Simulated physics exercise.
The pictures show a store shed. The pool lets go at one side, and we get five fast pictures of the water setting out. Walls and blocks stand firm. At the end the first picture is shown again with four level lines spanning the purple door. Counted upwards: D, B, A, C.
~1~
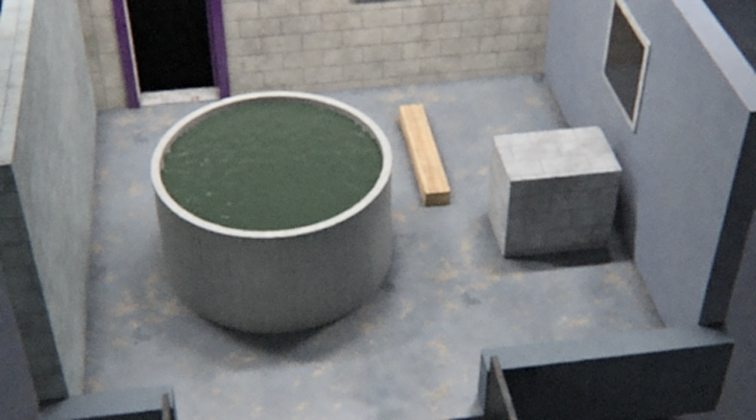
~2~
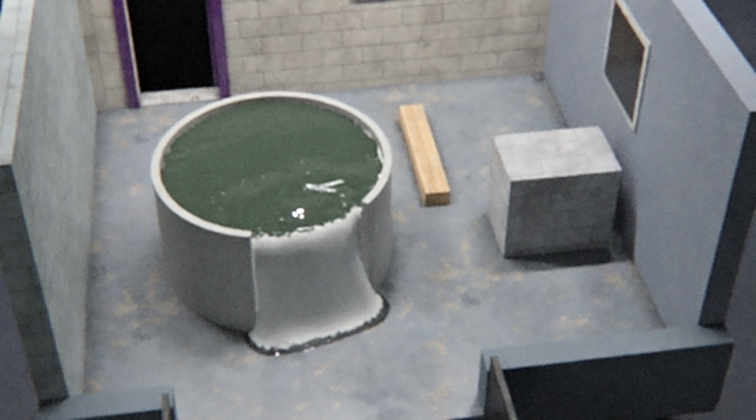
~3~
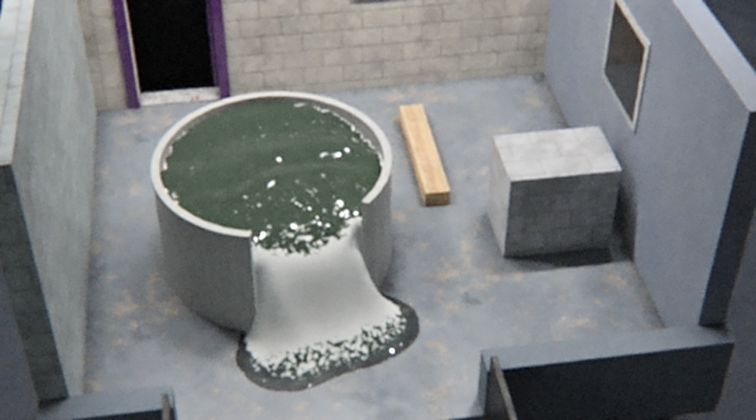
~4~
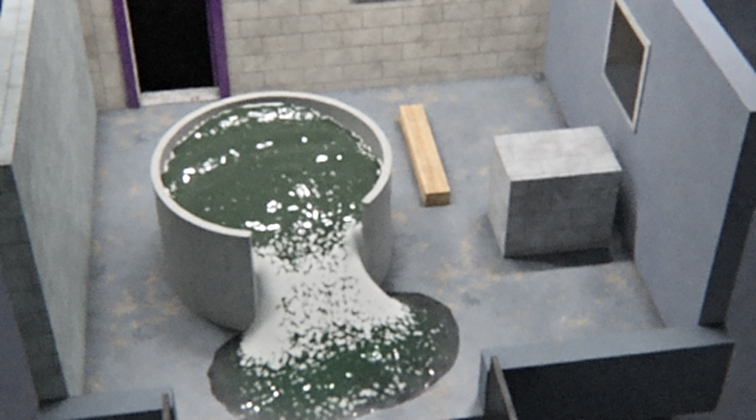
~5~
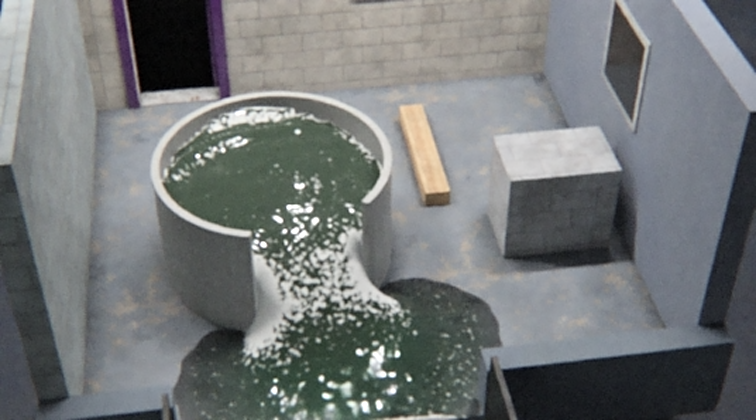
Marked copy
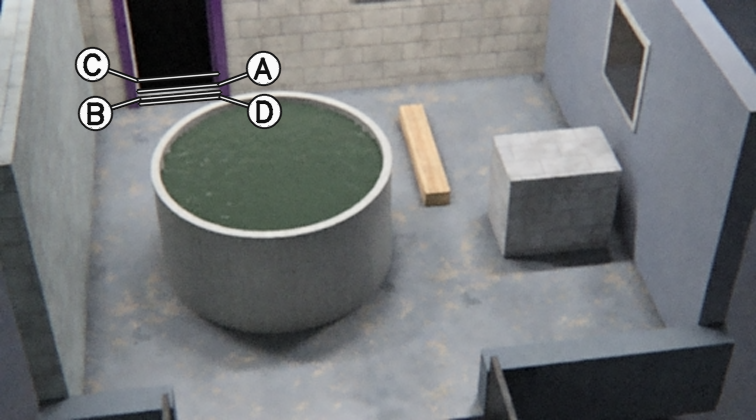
The clip opens on a round tank of still green water in a grey walled yard, near a wooden plank and a concrete block. Part of the tank's front wall is then open, and water pours out in a white sheet. Foaming green water spreads across the floor as the tank's level drops.
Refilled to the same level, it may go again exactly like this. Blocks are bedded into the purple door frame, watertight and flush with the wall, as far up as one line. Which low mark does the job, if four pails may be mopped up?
Mark D just does it.
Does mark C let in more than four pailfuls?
No, that is safe.
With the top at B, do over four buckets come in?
No, not at all.
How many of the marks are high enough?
All of the four.
On the marked copy, A at (178, 88); B at (179, 95); C at (177, 77); D at (180, 100); from the bottom up D, B, A, C.
With A, nothing gets over.
With B, nothing gets over.
With C, nothing gets over.
With D, nothing gets over.
